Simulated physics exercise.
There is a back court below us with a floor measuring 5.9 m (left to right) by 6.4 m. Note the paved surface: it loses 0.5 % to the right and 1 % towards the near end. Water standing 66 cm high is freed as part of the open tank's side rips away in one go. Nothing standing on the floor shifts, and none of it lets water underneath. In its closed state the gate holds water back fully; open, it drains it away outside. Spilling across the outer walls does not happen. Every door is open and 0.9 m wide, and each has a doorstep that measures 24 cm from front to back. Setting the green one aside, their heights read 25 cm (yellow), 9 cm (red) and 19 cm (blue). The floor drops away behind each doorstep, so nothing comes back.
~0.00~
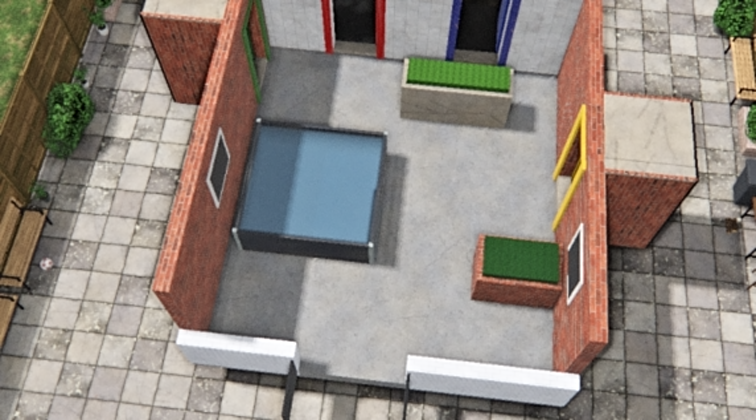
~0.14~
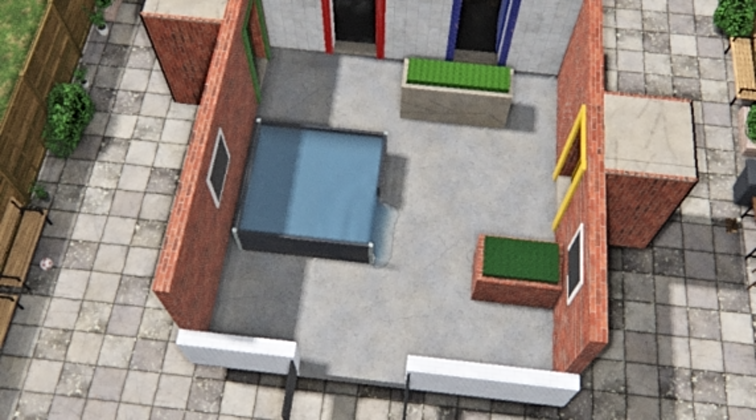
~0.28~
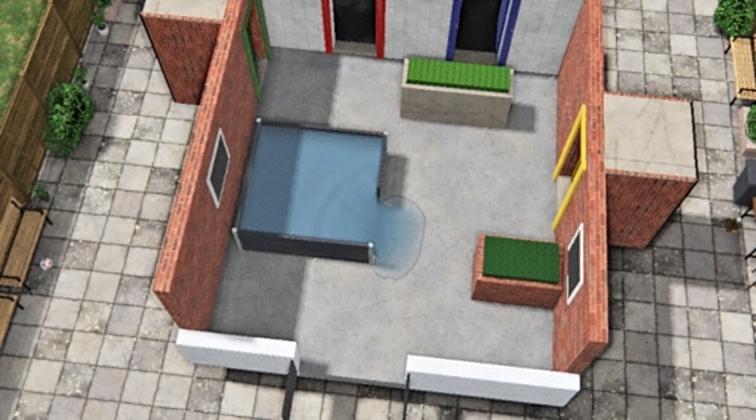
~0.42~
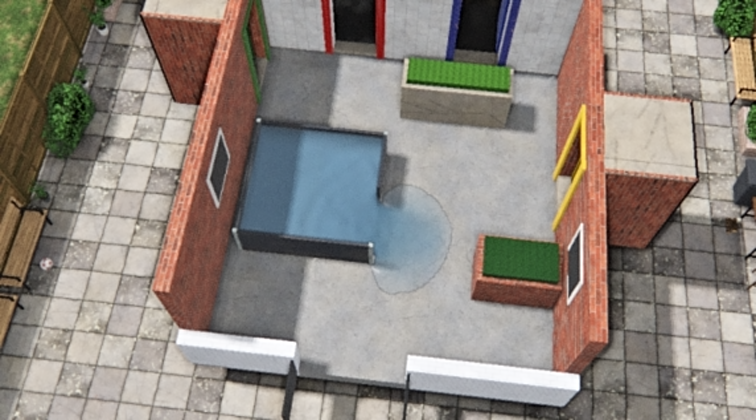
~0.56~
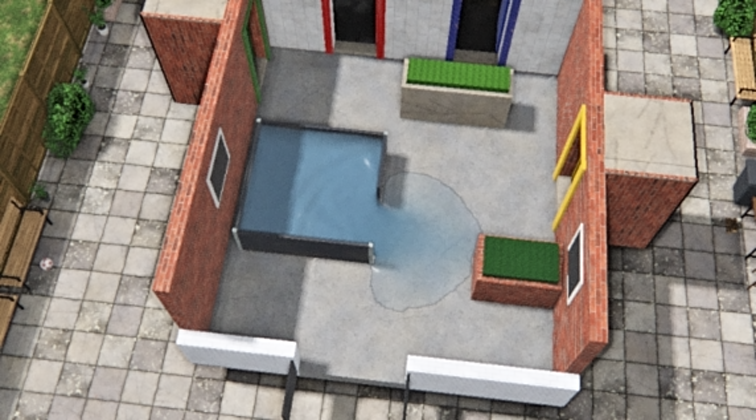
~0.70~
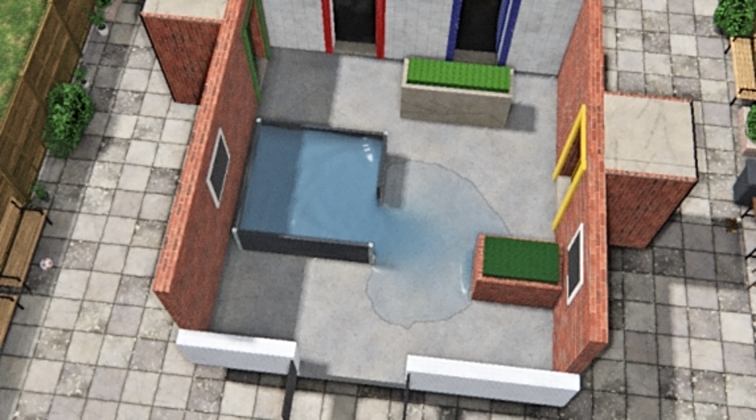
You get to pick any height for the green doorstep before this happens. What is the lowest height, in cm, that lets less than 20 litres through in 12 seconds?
About 10 cm.
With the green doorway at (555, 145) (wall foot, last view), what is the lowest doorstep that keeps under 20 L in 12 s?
12.0 cm.
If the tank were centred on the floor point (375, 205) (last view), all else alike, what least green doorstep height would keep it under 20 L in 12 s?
Near 12.0 cm.
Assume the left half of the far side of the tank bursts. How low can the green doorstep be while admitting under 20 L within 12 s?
A minimum of about 33 cm.
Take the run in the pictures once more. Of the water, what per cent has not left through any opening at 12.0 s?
Roughly 86 %.
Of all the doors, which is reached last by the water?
Green, last of all.
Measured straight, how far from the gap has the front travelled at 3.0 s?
Around 5.0 m from the gap.
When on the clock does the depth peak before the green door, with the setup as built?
Peak time: About 7.0 s.
After 1.4 s water covers 30 % of the floor, deepest (41 cm) near (378, 248); it has not reached the green door.
After 3.0 s water covers 45 % of the floor, deepest (36 cm) near (546, 314); it has not reached the green door.
After 12.0 s water covers 100 % of the floor, deepest (14 cm) near (357, 58); 10 cm at the green door, 19 litres in over its 10 cm doorstep.
At the green door as built, the water arrived by 5.8 s and peaked near 13 cm at 7.0 s.
With a doorstep of 9 cm, 32 litres would have come in within the 12 s; with 12.5 cm, 2 litres. So under 20 litres takes about 10 cm.
